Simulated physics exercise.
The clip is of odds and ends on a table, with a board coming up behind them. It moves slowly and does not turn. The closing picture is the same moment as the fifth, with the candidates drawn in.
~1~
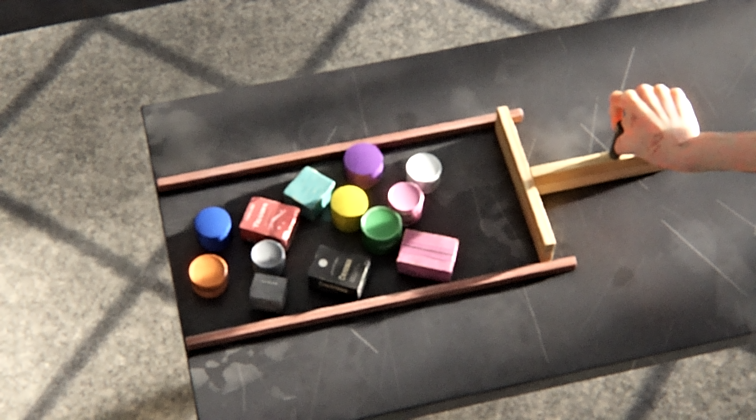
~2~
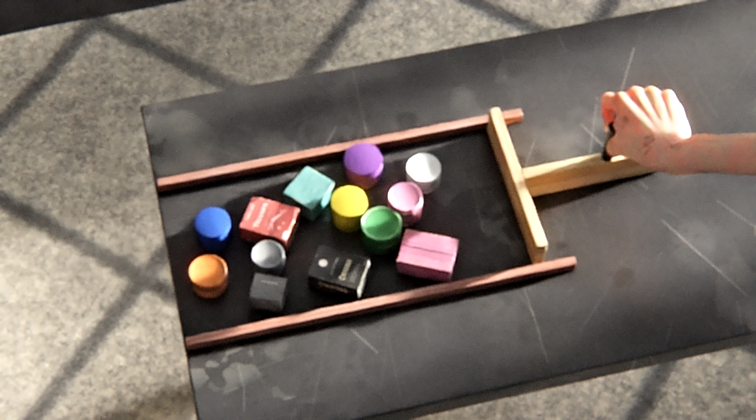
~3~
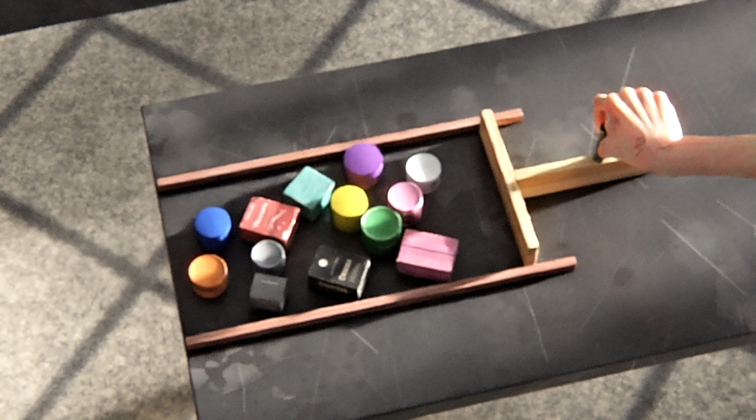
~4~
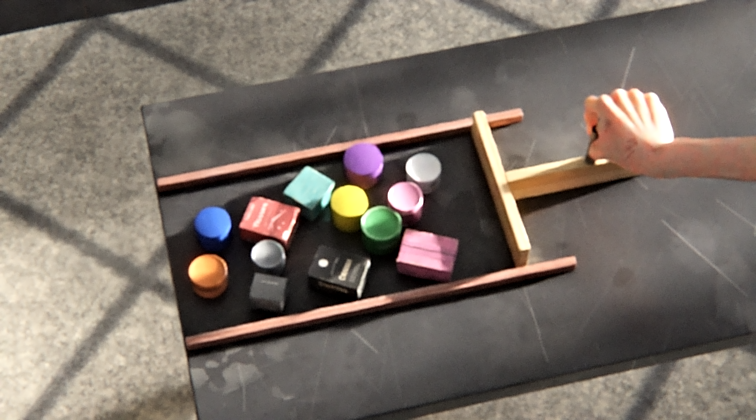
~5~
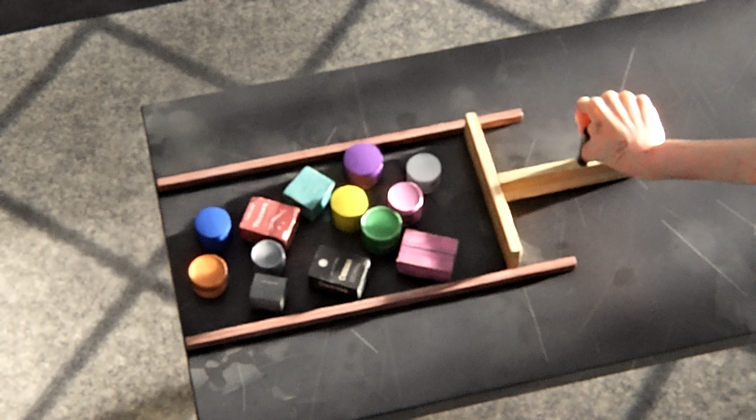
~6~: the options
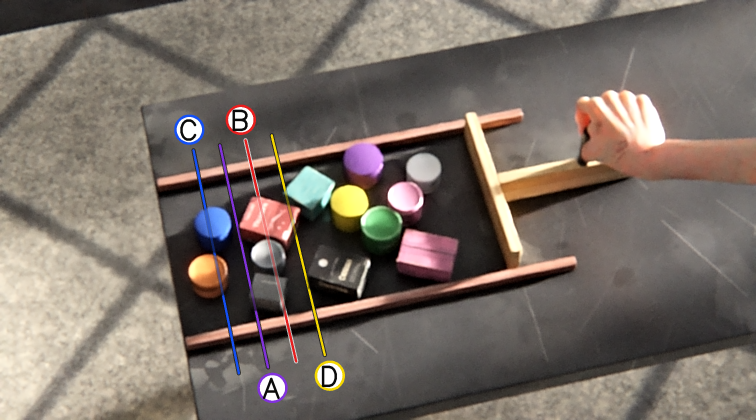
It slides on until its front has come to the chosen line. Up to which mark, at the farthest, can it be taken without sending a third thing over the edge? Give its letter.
As far as mark D.
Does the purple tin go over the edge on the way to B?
No.
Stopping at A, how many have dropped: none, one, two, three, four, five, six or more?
By then, six or more.
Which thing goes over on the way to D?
The blue pot.
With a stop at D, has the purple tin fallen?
No.
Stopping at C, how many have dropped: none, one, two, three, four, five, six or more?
By then, six or more.
On the marked copy, A at (243, 251); B at (270, 245); C at (215, 256); D at (297, 240).
Following D. Soon after the start, board (424, 194); purple tin (359, 165); pink box (403, 268).
Later, board (353, 208); blue pot (208, 229); grey packet (235, 299).
In the end, board (300, 218); blue pot over the edge; orange tub (182, 290); one fallen.
As for the rest, A drops six; B drops three; C drops eight.
